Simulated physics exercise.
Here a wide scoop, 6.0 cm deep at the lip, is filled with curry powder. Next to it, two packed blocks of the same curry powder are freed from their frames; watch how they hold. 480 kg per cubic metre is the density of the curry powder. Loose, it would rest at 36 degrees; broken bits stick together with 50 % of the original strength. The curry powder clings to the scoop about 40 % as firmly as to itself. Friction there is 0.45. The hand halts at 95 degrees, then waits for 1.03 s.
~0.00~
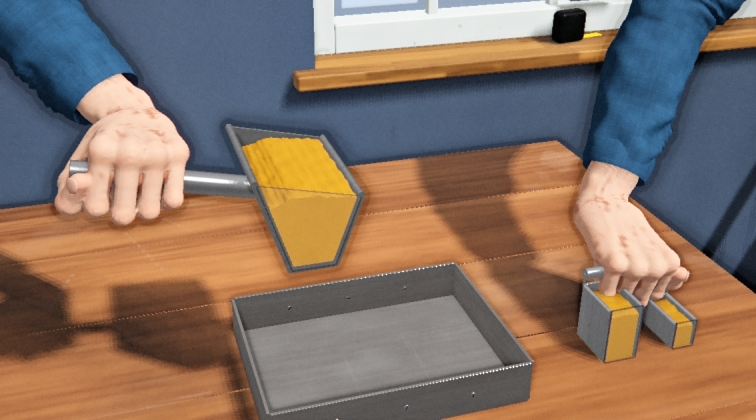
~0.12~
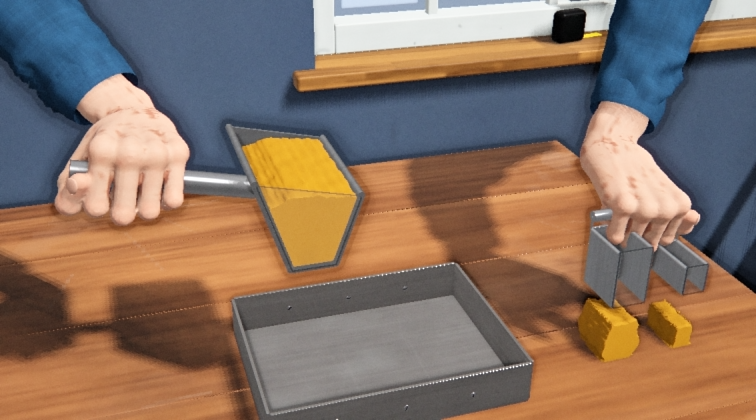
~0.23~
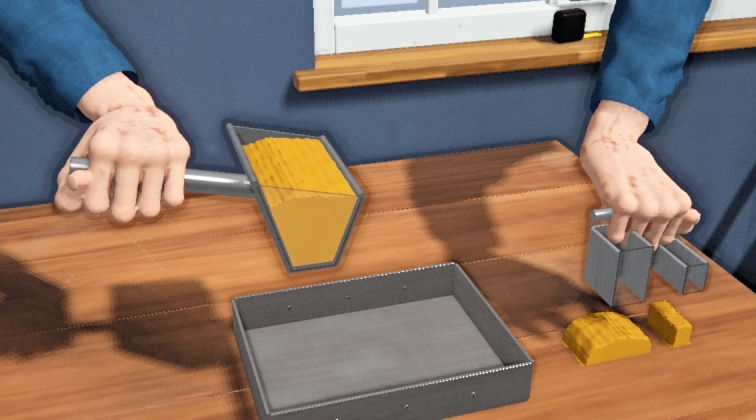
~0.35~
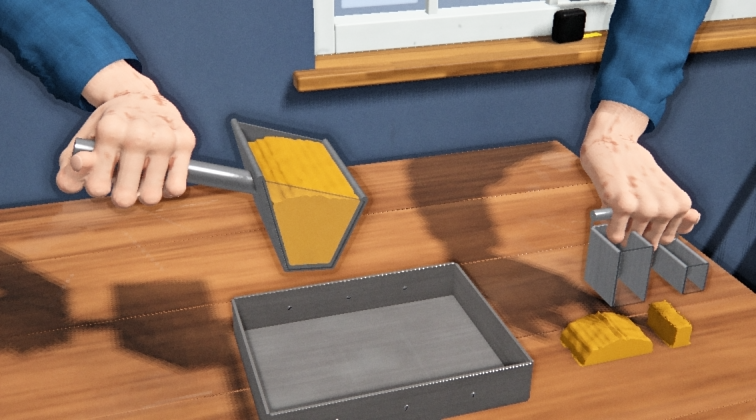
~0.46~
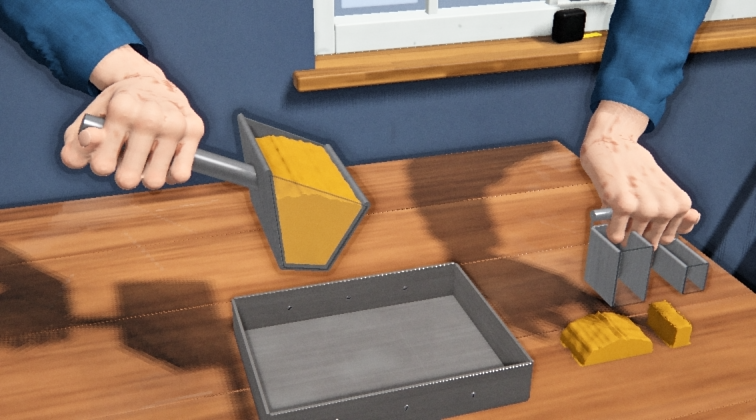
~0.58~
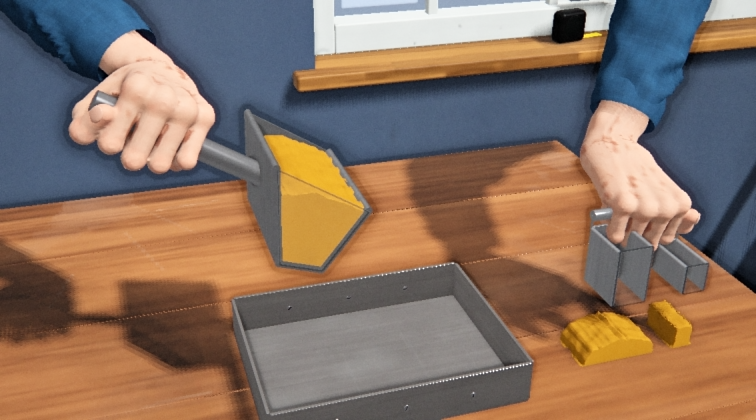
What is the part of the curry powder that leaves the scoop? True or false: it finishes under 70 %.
False.
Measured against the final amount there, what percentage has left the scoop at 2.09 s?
Roughly 70 per cent.
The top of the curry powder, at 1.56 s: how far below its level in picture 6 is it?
I'd put it at close to 1.5 cm.
After 1.03 s, the scoop is at 44 degrees and 0 % has left it.
After 1.56 s, the scoop is at 74 degrees and 7 % has left it.
After 2.09 s, the scoop is at 95 degrees and 58 % has left it.
After 2.62 s, the scoop is at 95 degrees and 79 % has left it.
After 2.78 s, the scoop is at 95 degrees and 79 % has left it.
